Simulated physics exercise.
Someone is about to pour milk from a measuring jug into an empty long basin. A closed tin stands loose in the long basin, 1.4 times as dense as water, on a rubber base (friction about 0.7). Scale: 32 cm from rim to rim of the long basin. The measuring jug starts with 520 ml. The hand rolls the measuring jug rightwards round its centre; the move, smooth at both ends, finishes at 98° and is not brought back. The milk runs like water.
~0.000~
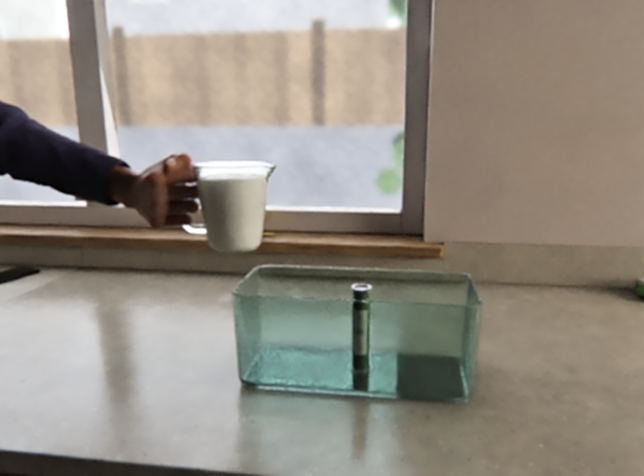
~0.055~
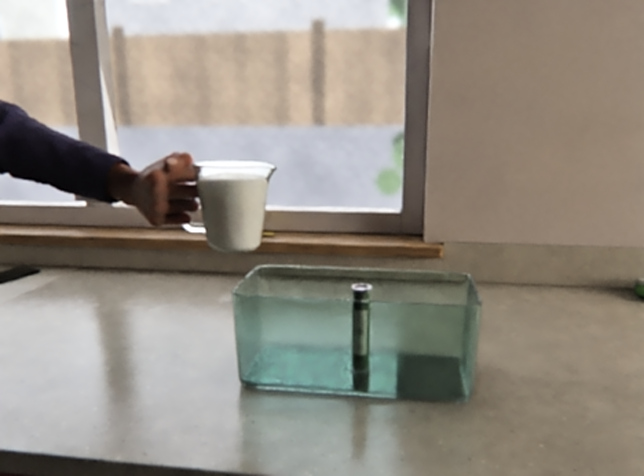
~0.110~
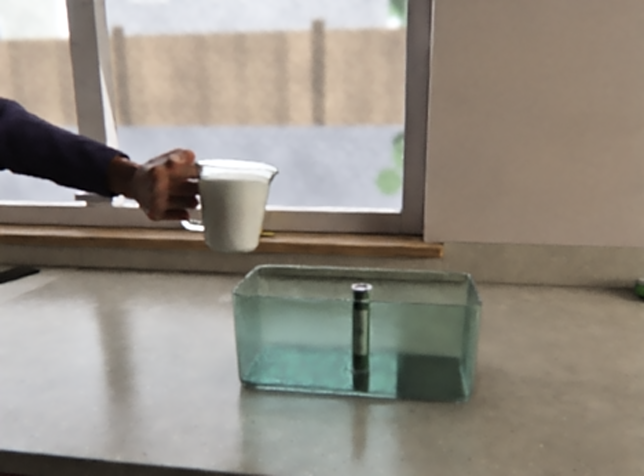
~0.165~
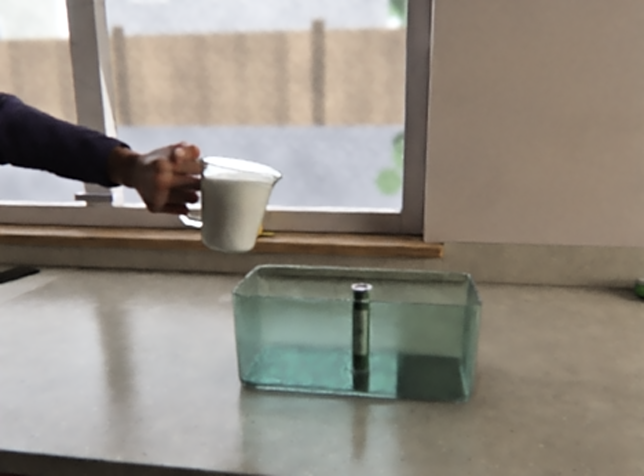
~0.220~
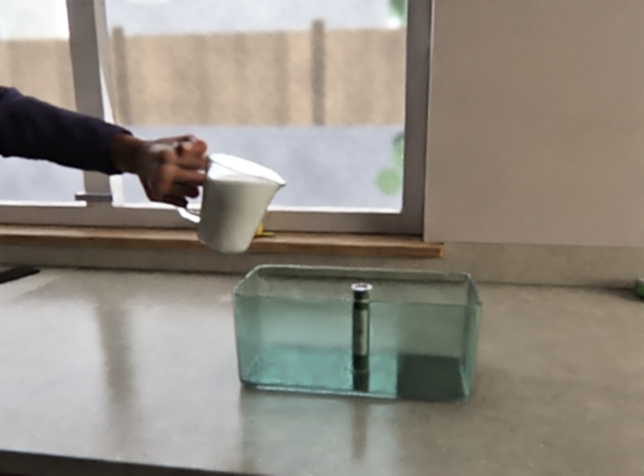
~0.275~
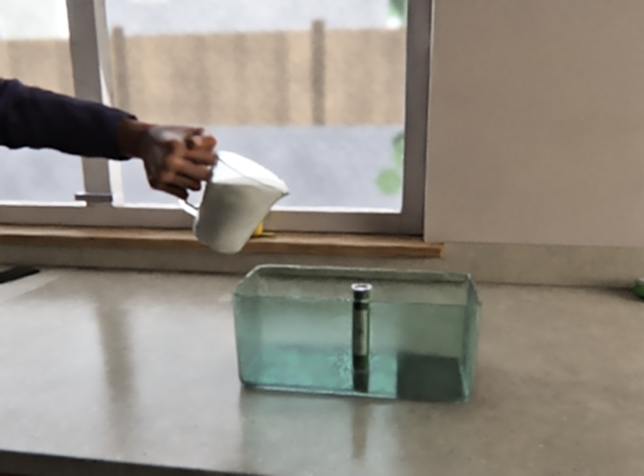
On a smooth grey counter below a window, seen from the front and slightly above, a tan fence shows blurrily outside. A hand in a dark sleeve reaches in from the left, holding a clear jug of white milk above and left of a long, greenish glass basin with a small dark cylinder standing inside. The hand tilts the jug rightwards, slowly at first and then faster, while the camera stays still.
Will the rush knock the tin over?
It stays up.
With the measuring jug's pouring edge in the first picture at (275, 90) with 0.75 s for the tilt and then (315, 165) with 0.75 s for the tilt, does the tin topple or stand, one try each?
First it goes over; then it topples.
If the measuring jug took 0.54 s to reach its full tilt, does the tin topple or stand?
The tin remains upright.
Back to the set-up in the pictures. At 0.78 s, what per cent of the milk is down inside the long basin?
About 72 per cent.
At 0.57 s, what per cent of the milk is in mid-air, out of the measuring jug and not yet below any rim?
Some 20 per cent.
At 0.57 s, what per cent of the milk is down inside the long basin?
Some 20 per cent.
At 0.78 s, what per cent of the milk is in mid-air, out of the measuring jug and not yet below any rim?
About 12 per cent.
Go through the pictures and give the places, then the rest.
In the first frame, it leans 0°; its right rim is at (276, 166); the milk meets the walls at (201, 176) and (268, 177); the long basin's rim runs from (245, 280) to (476, 290); the tin's top is at (362, 291).
In the second frame, it leans 1°; its right rim is at (277, 167); the milk meets the walls at (202, 176) and (268, 177).
In the third frame, it leans 5°; its right rim is at (279, 170); the milk meets the walls at (204, 175) and (269, 178).
In the fourth frame, it leans 11°; its right rim is at (283, 175); the milk meets the walls at (206, 175) and (273, 180).
In the fifth frame, it leans 19°; its right rim is at (287, 183); the milk meets the walls at (210, 178) and (280, 182).
In the sixth frame, it leans 29°; its right rim is at (290, 193); the milk meets the walls at (209, 187) and (289, 189).
Then, 0.57 s in, the tilt is 84° and 60 per cent is still to pour; the tin stands where it began.
Then, 0.78 s in, the tilt is 98° and 16 per cent is still to pour; the tin stands where it began.
Then, 1.01 s in, the tilt is 98° and 2 per cent is still to pour; the tin stands where it began.
Then, 1.25 s in, the tilt is 98° and 0 per cent is still to pour; the tin stands where it began.
Finally, the tin stands where it began.
